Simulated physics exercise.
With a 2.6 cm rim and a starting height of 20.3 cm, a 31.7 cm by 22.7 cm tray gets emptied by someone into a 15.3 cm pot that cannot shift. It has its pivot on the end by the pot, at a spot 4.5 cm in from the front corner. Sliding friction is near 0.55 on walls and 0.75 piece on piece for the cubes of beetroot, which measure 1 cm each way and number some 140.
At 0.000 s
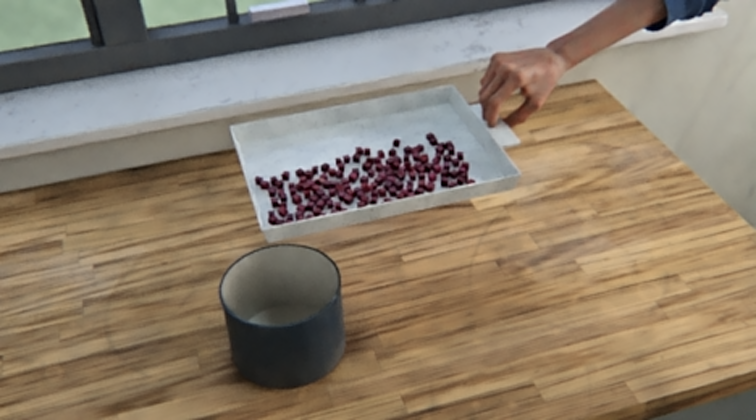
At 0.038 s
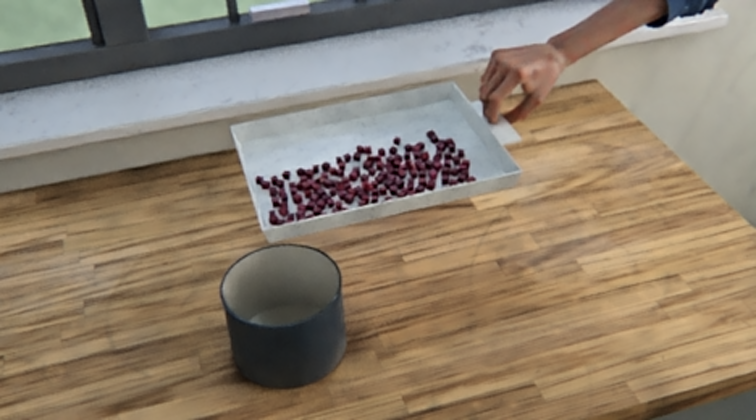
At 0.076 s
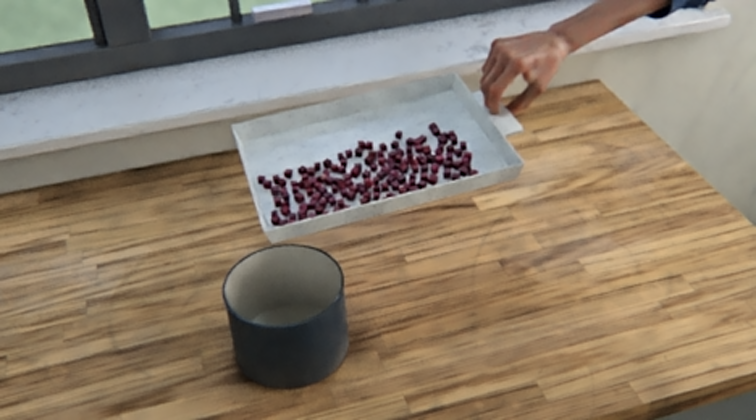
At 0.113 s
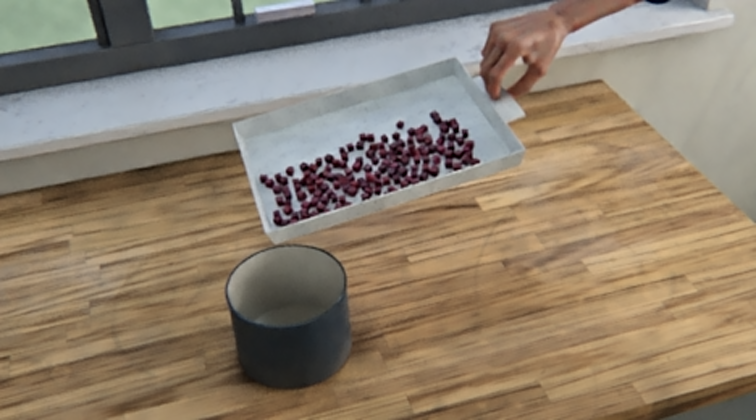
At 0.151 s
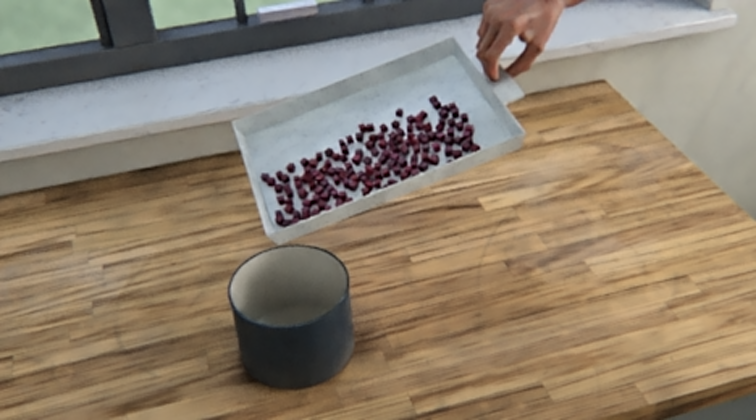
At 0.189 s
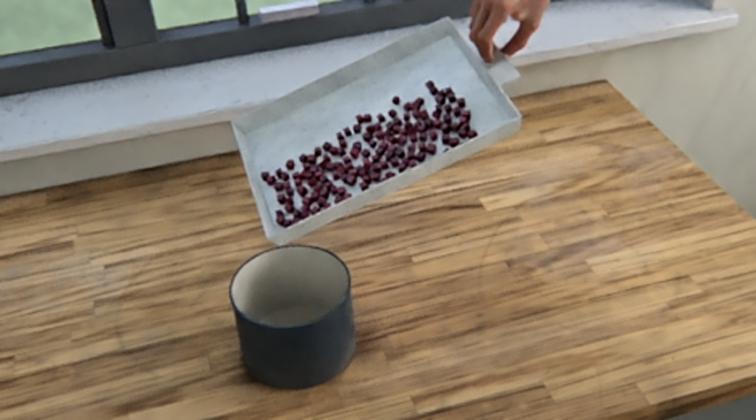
A shallow pale tray of small dark red pieces sits level above a wooden table, held at its right end by a hand, with an empty dark pot below. The hand lifts that end, slowly at first and then faster, tilting the tray down toward the left while the pieces stay bunched along the front.
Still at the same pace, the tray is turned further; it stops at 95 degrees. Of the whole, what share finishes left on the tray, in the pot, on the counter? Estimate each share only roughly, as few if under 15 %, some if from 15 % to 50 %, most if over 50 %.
Roughly: Tray few, pot some, counter most.
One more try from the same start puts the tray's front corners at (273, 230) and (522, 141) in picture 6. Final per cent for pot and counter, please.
Pot 60 % / counter 40 %.
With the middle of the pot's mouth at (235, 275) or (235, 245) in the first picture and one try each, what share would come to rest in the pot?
Try one: ~ 70 %; try two: ~ 10 %.
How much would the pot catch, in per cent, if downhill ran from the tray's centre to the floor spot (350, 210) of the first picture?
60 %.
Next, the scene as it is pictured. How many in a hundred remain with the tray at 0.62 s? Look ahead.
Roughly 95 percent of the load, I'd say.
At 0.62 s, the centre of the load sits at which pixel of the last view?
Roughly (262, 210).
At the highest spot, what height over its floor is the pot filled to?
Roughly 2.0 centimetres.
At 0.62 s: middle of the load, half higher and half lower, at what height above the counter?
The halfway mark is near 24 cm.
Then, at 0.45 s, tilt 58 degrees; the tray holds 100 %, the pot 0 %.
After 0.62 s, tilt 83 degrees; the tray holds 95 %, the pot 0 %.
After 0.91 s, tilt 95 degrees; the tray holds 10 %, the pot 15 %.
In the end, at 2.1 s, tray 0 %, pot 35 %, counter 65 %.
